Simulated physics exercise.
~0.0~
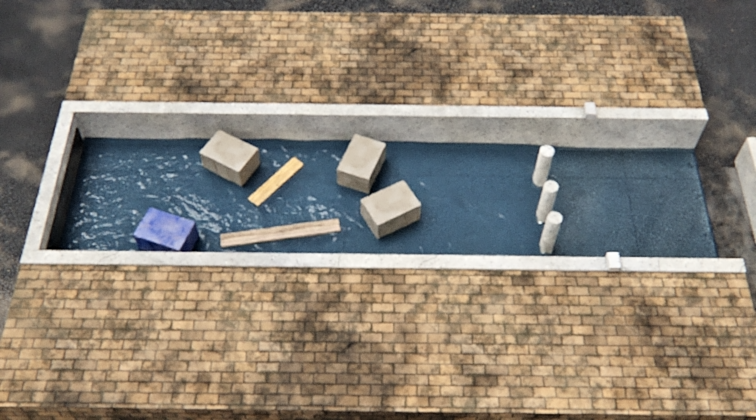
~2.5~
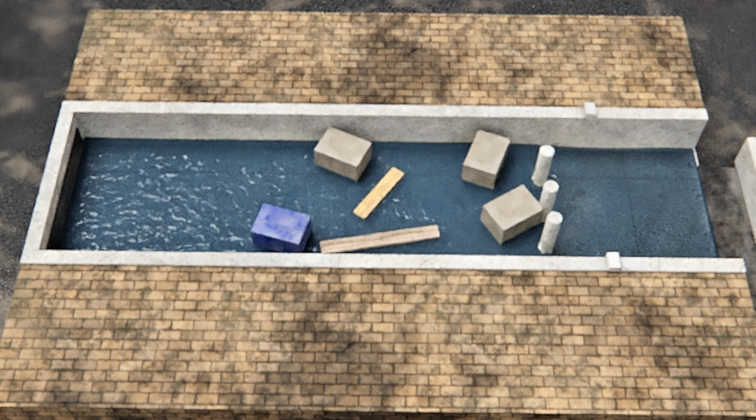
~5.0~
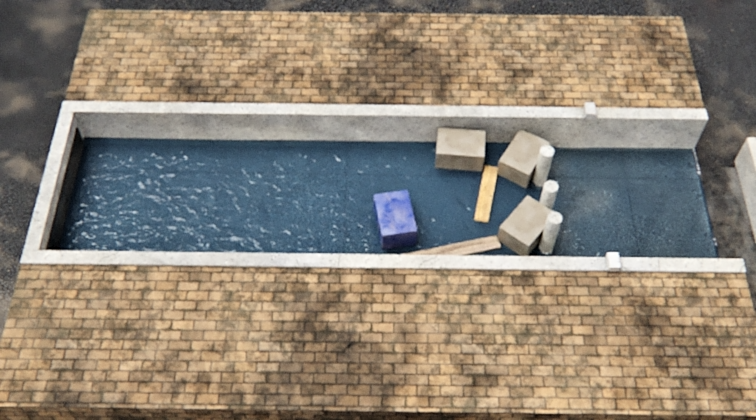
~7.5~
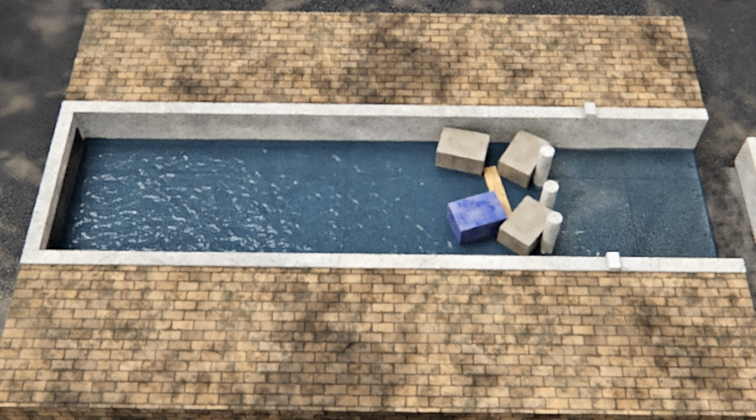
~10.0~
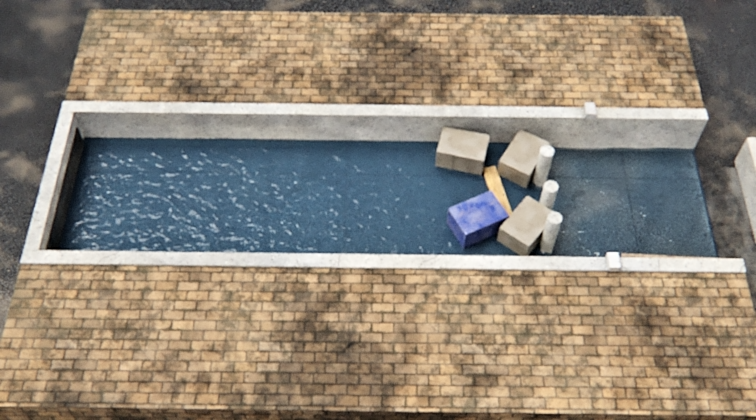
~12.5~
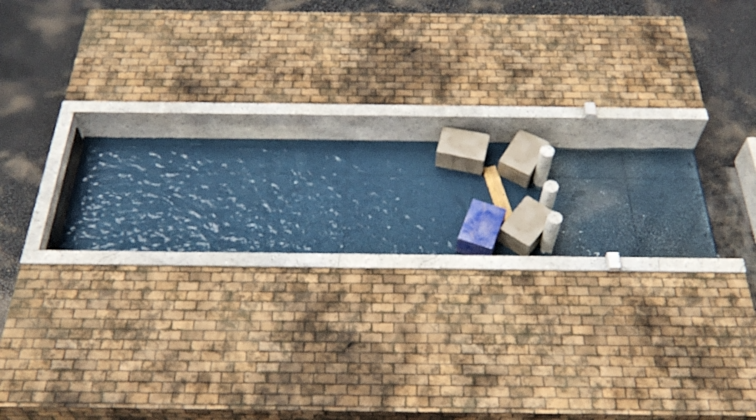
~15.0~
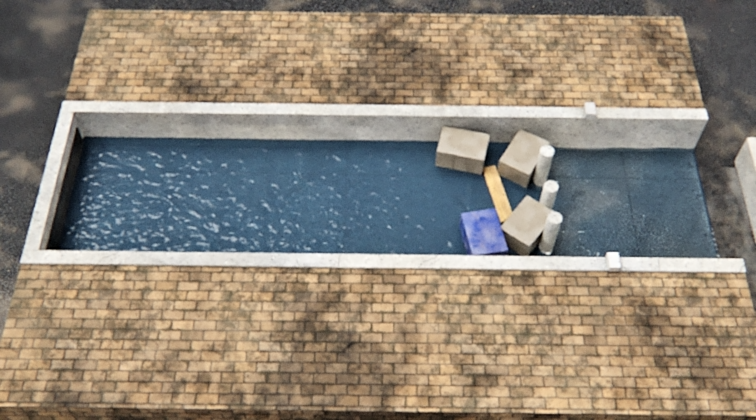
Crates and planks floated right along a water channel until the pale crates jammed against and behind three white posts, and the long plank slipped out of sight; the blue crate came up behind them, turned, and stayed short of the white bank marks.
